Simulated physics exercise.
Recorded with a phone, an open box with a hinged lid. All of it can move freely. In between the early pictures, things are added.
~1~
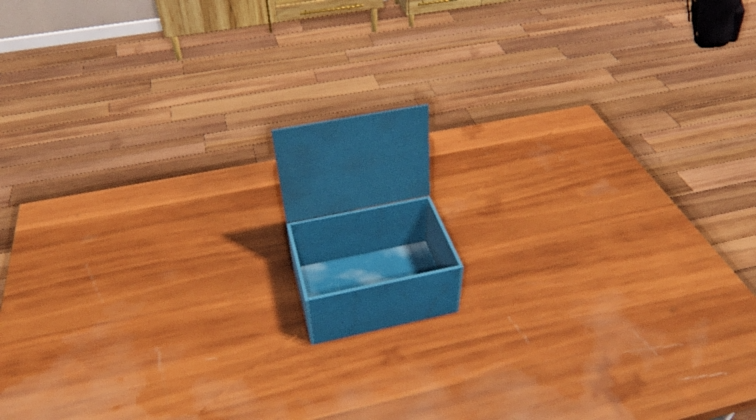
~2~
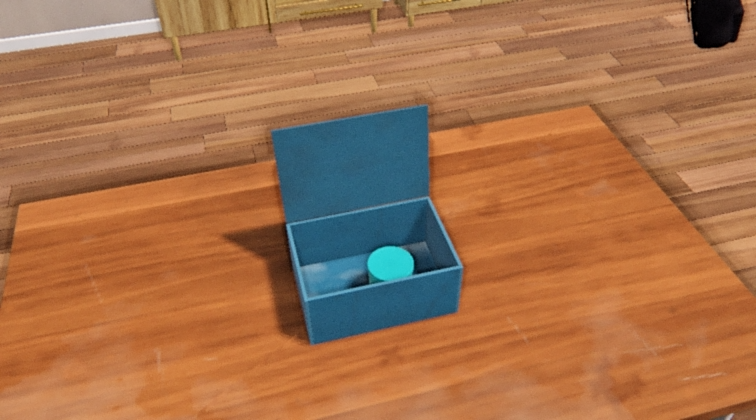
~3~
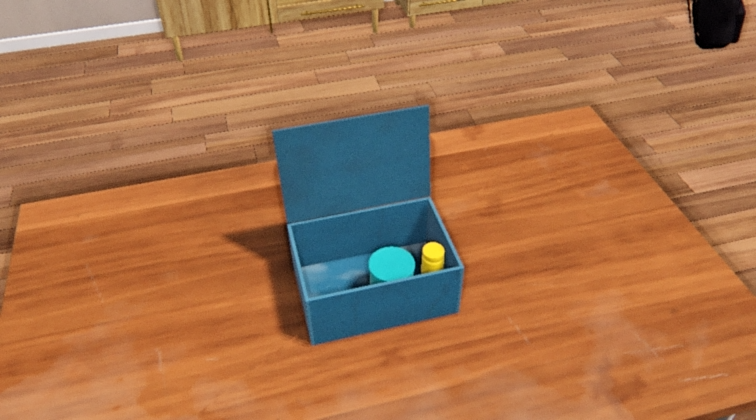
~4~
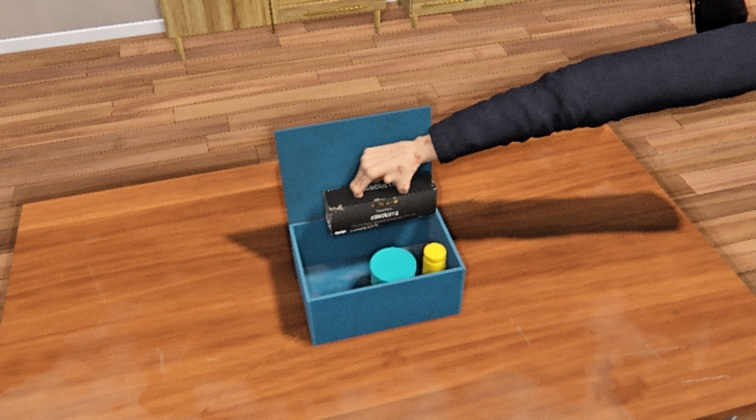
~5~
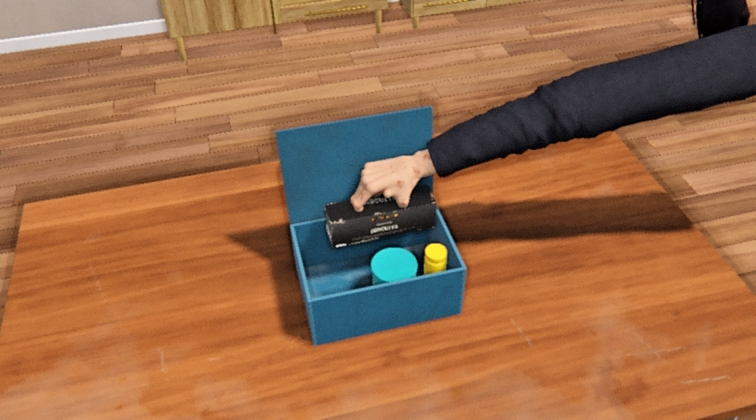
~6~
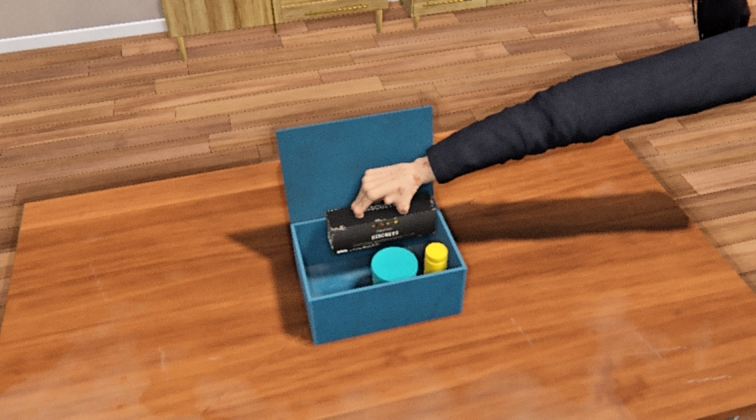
Black carton being lowered by a hand into an open blue box, after a turquoise round object and a yellow shaker appear inside.
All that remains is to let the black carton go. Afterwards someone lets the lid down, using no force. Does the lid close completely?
My prediction: Lid on the rim.
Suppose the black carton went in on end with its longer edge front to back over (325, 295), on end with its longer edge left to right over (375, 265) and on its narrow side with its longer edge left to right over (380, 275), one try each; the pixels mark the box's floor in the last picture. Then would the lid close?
Try 1: Lid stays raised; try 2: Lid stays raised; try 3: Lid goes down.
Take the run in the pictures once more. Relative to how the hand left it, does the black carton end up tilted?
Observation: The black carton keeps the set orientation.
Then, 1.00 s past the last view, lid starting down; black carton displaced a little near (382, 256).
Then, 1.70 s past the last view, lid 53° above the rim; black carton displaced a little near (382, 256).
Then, 2.20 s past the last view, lid 16° above the rim; black carton displaced a little near (382, 256).
Finally, lid shut; moved from the start, black carton; the other 2 still in place. Final places as the last picture's camera would see them, black carton near (382, 256).
